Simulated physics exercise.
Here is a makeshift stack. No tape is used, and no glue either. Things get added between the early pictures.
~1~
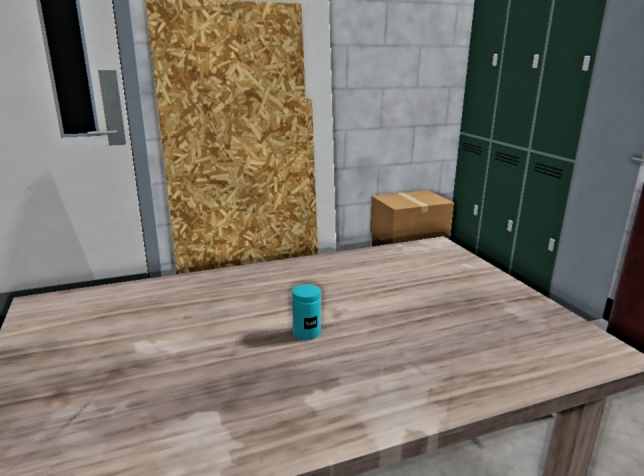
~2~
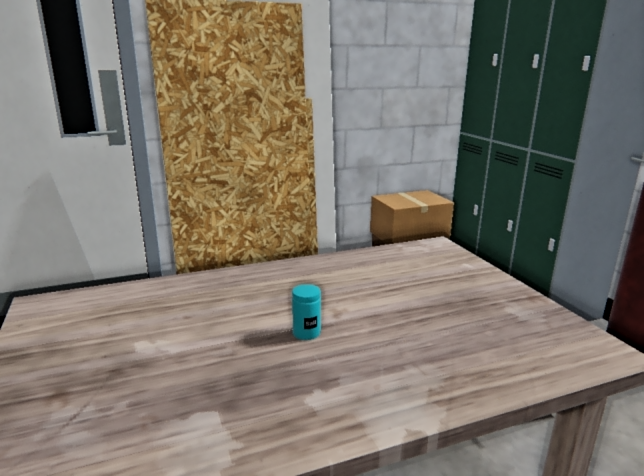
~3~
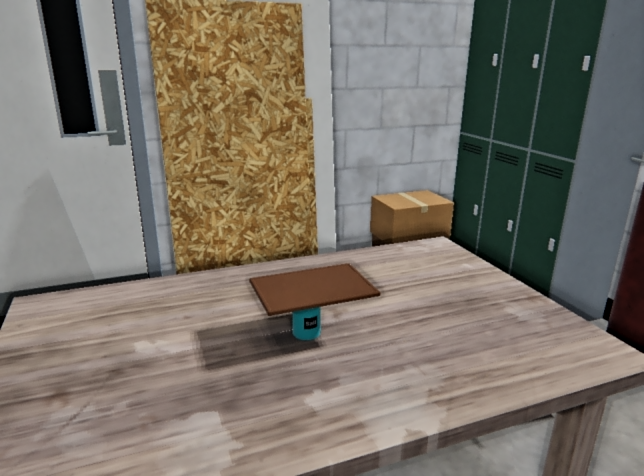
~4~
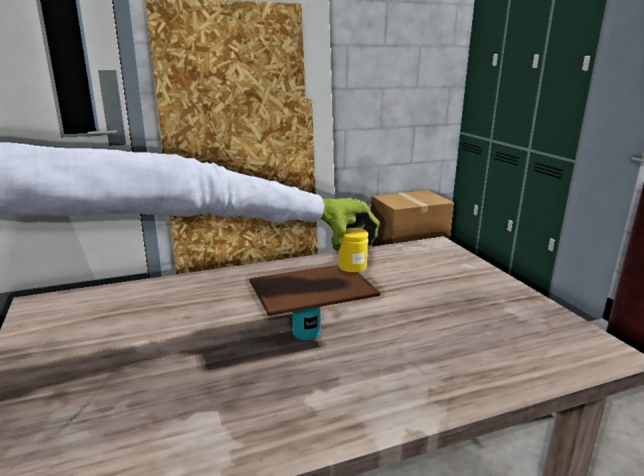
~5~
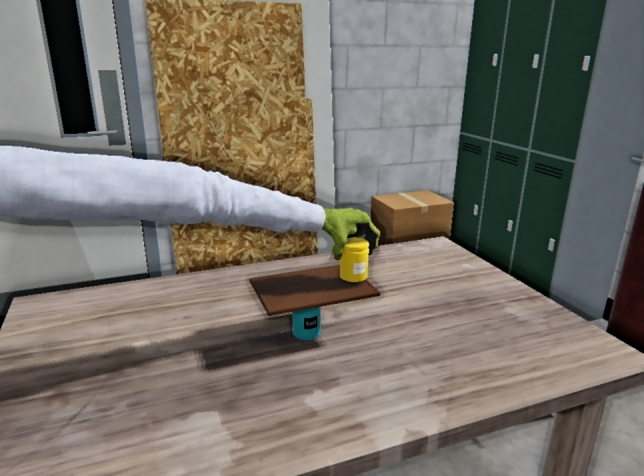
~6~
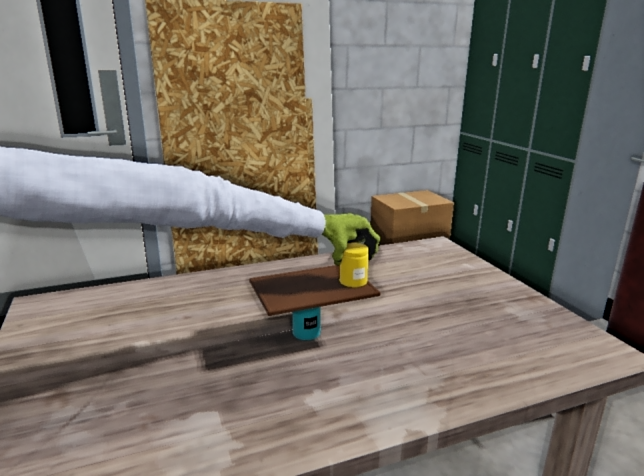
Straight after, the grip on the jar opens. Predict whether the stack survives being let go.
Result: A tumble.
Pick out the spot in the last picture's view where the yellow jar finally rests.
Near (384, 313).
Then, 0.30 s later than the last frame, yellow jar now fallen; brown lid tilted by 54°.
Then, 0.40 s later than the last frame, brown lid tilted by 75°.
Then, 0.90 s later than the last frame, brown lid tilted by 51°.
When it is over, fallen, yellow jar; lying over in the stack, brown lid; turquoise jar as before. End places, in pixels of the last picture, yellow jar near (384, 313). The stack loses its balance.
